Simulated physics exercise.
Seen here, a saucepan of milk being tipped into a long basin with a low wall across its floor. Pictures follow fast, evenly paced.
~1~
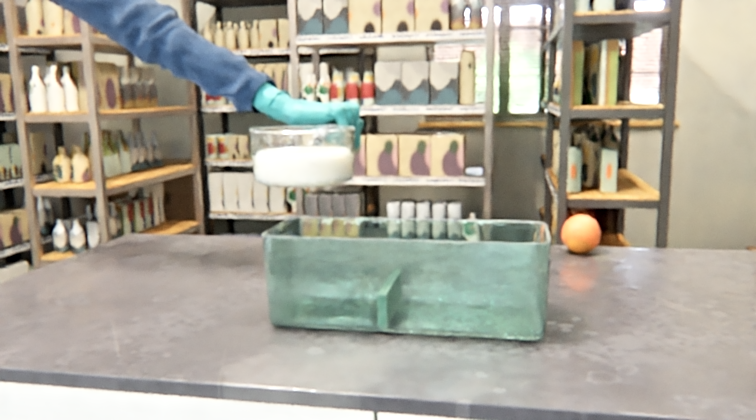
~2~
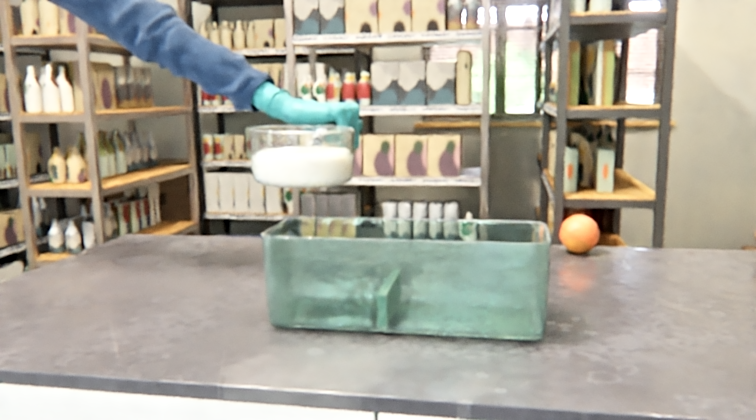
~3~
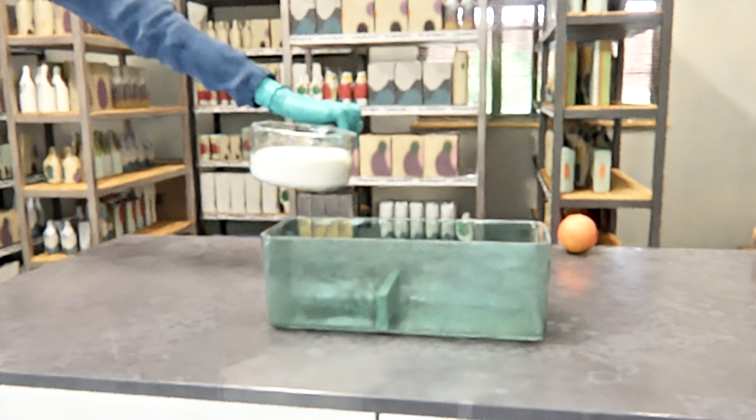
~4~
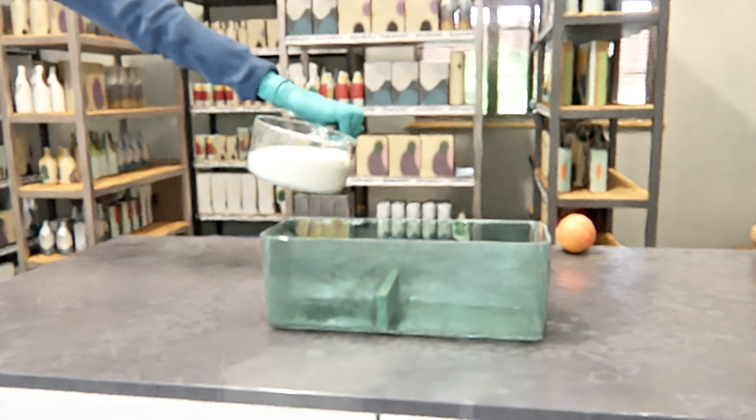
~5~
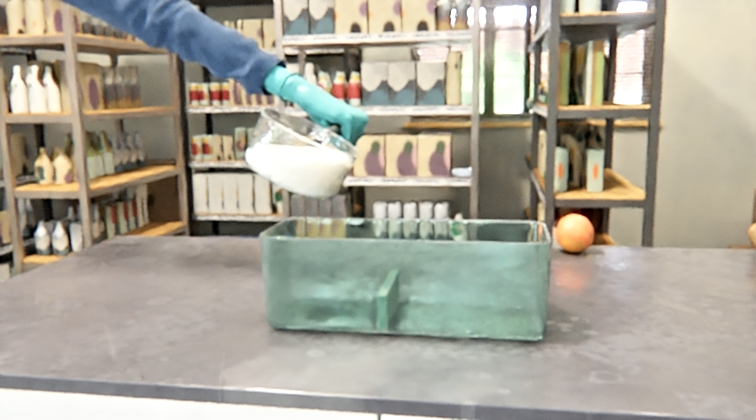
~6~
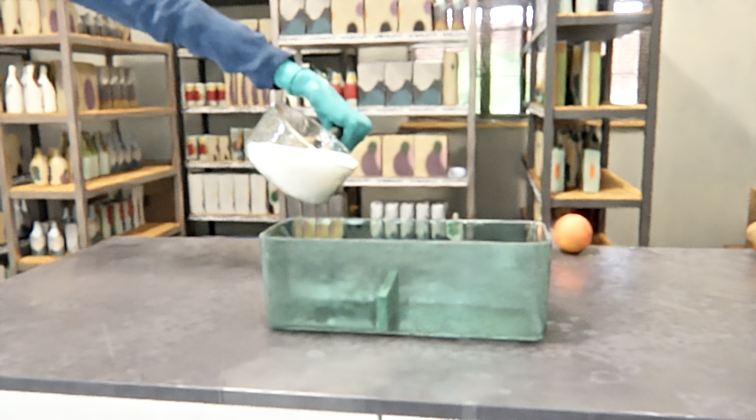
In the video, a teal-gloved hand holds a clear glass container of milk above a long greenish glass basin on a dark counter, then tilts it steadily to the right, bringing the milk to its lowered edge.
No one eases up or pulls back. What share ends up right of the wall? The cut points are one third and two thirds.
The right of the wall is going to lack a full third.
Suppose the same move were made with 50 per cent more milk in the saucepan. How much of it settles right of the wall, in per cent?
Roughly 40 %.
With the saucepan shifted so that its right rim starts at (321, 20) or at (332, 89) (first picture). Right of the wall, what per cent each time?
Start one gives some 10 %, start two some 10 %.
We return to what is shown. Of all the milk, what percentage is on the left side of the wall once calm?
Something like 85 per cent, roughly.
A moment on, the tilt is 113° and 14 per cent is still to pour, 55 is left of the wall and 10 right of it.
Next, the tilt is 122° and 1 per cent is still to pour, 79 is left of the wall and 12 right of it.
Then the tilt is 122° and 0 per cent is still to pour, 83 is left of the wall and 14 right of it.
Later the tilt is 122° and 0 per cent is still to pour, 83 is left of the wall and 16 right of it.
Finally, 83 per cent lies left of the wall, 16 right of it and 2 outside.
